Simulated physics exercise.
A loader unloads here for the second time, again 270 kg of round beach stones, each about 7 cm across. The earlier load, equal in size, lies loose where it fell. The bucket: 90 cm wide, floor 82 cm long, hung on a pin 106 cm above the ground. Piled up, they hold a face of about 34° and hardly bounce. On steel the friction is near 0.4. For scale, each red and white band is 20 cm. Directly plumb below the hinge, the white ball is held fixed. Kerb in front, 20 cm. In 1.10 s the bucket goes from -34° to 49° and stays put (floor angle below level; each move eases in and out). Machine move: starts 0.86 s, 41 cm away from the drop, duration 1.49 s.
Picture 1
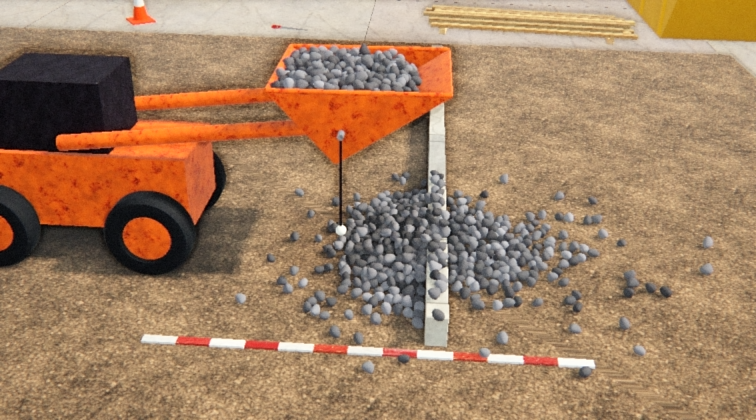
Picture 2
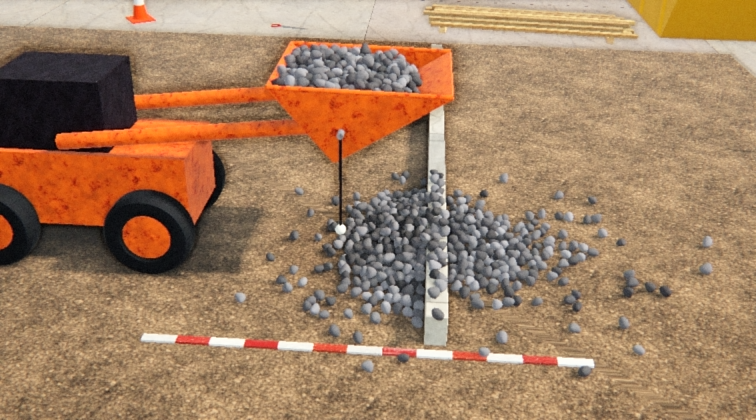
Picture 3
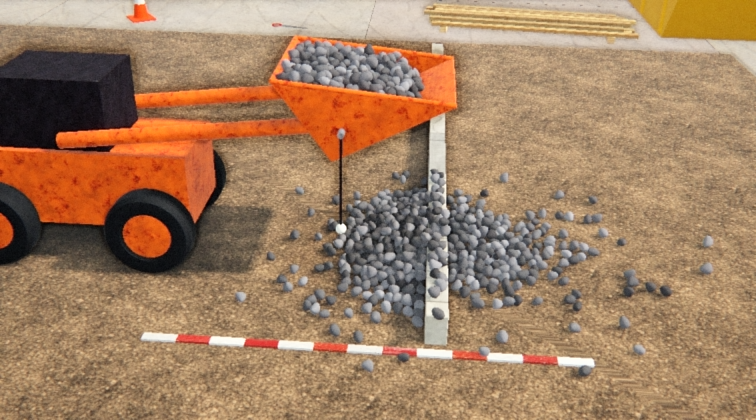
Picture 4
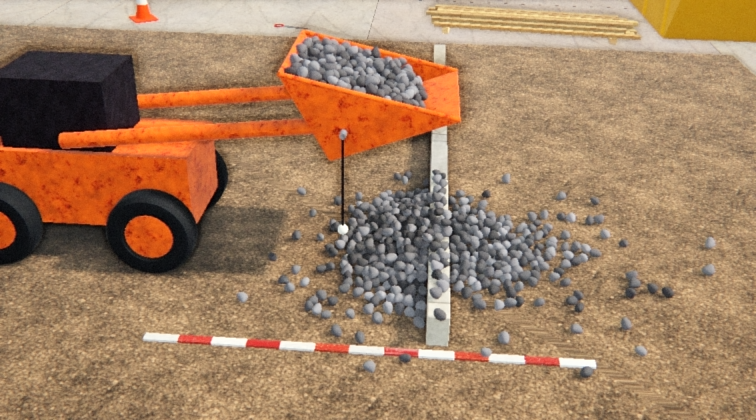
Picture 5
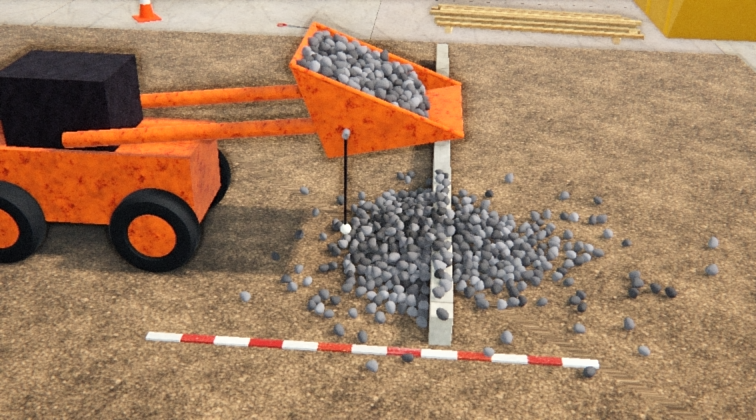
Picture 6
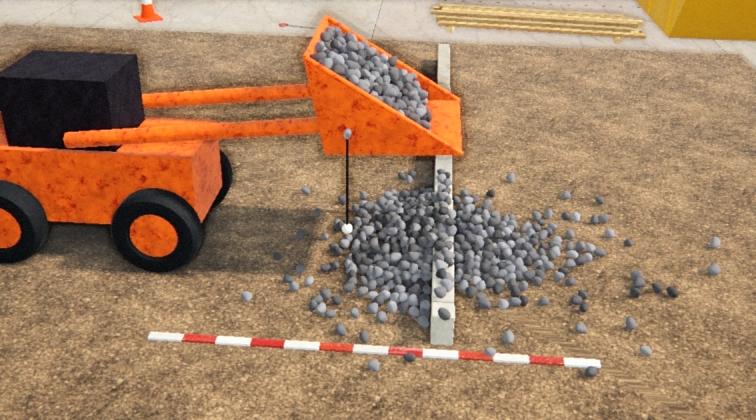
An orange bucket heaped with grey stones, held on the long arms of an orange loader with a black block on top and black wheels, swings its back end upward while its lip dips to the right. Seen from above and to the side, the dirt yard holds loose grey stones across a pale kerb, behind a red-and-white striped bar. The loader and pile stay practically still.
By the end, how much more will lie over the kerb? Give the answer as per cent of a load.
About 51 per cent.
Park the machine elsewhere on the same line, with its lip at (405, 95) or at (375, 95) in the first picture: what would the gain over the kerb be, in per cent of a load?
I'd say close to 10 per cent for one and close to 0 per cent for the other, in that order.
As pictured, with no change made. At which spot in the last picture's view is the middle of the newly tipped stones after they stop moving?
Roughly at pixel (441, 242).
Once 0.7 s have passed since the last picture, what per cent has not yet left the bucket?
Roughly 20 per cent is still inside.
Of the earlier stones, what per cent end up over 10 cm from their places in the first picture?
Close to 15 per cent.
Then, 0.4 s after the last picture the floor is at 36°; in per cent of one load, 96 in the bucket, 70 on this side of the kerb, 34 over the kerb; the foremost stones are at (663, 273).
Then, 0.7 s after the last picture the floor is at 49°; in per cent of one load, 22 in the bucket, 116 on this side of the kerb, 62 over the kerb; the foremost stones are at (663, 273).
Then, 2.3 s after the last picture the floor is at 49°; in per cent of one load, 0 in the bucket, 115 on this side of the kerb, 85 over the kerb; the foremost stones are at (665, 265).
Then, 4.8 s after the last picture the floor is at 49°; in per cent of one load, 0 in the bucket, 115 on this side of the kerb, 85 over the kerb; the foremost stones are at (665, 265). Net gain over the kerb, 51.
